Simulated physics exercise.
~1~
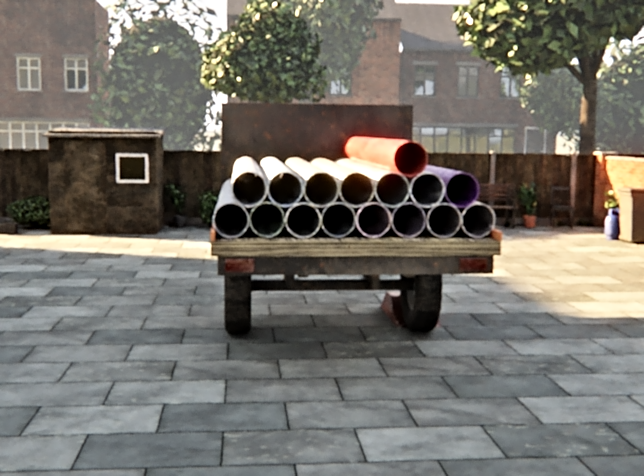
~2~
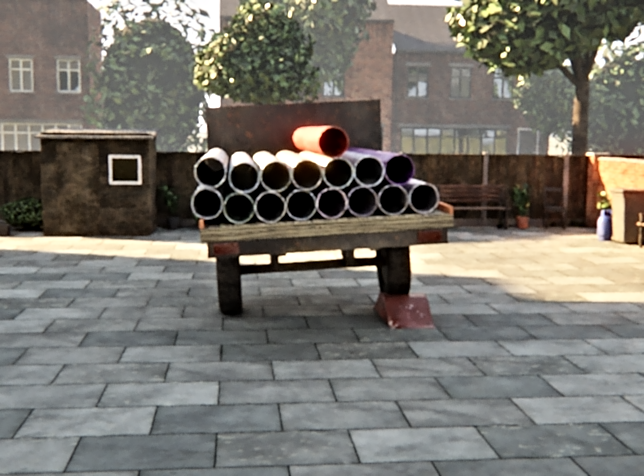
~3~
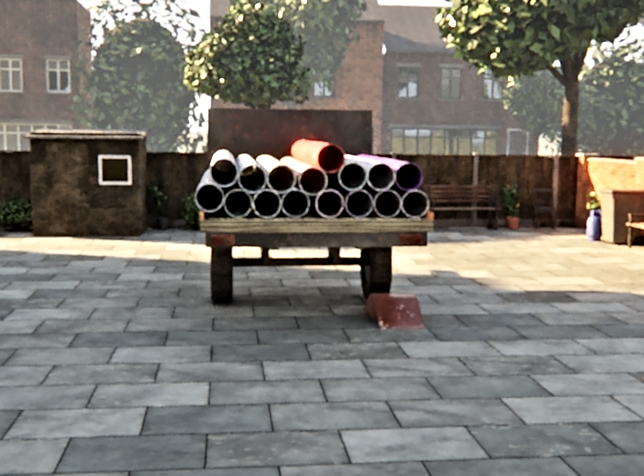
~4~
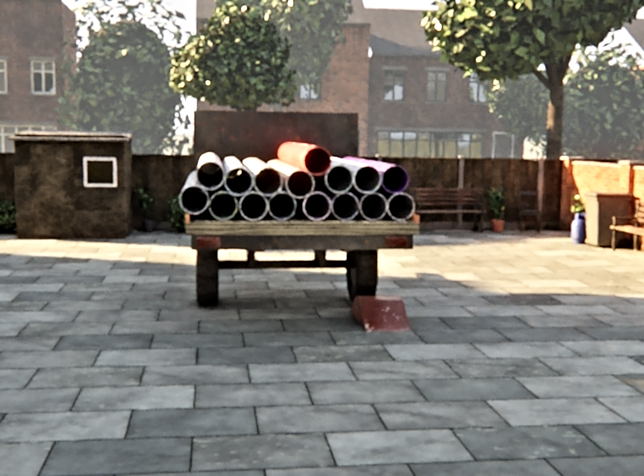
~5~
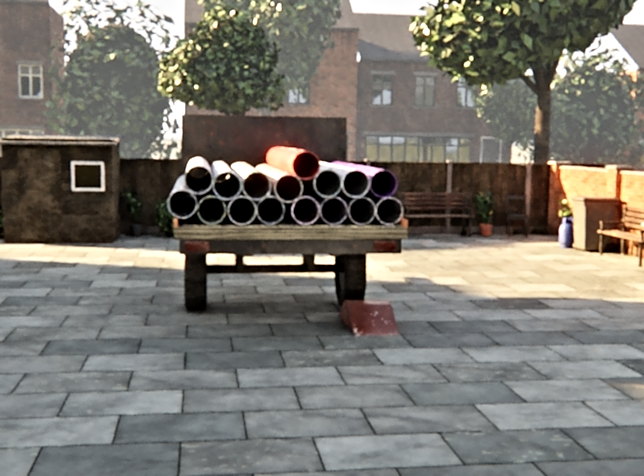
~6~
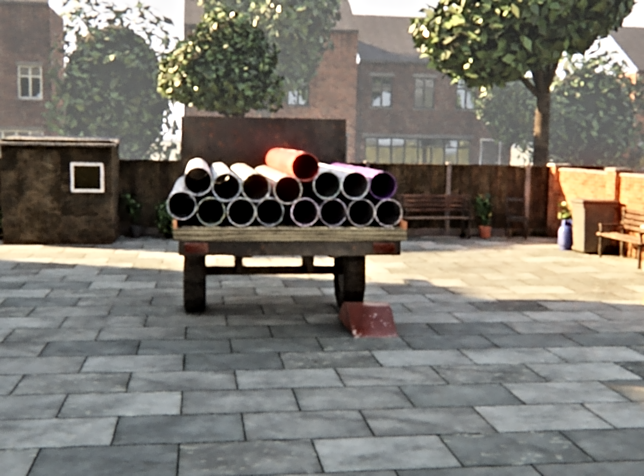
A flatbed trailer stands in a sunlit paved courtyard, seen from behind, with trees, a wall and brick buildings beyond it. It carries a loose stack of steel pipes with their ends facing the viewer, mostly grey, with a purple one at the upper right and a red one on top. The right wheel rides over a reddish hump, tilting the deck so the upper pipes shift left. As the wheel comes down and the trailer levels, the red and purple pipes roll slightly back right. The view pans gently right, and everything settles with both coloured pipes still aboard.
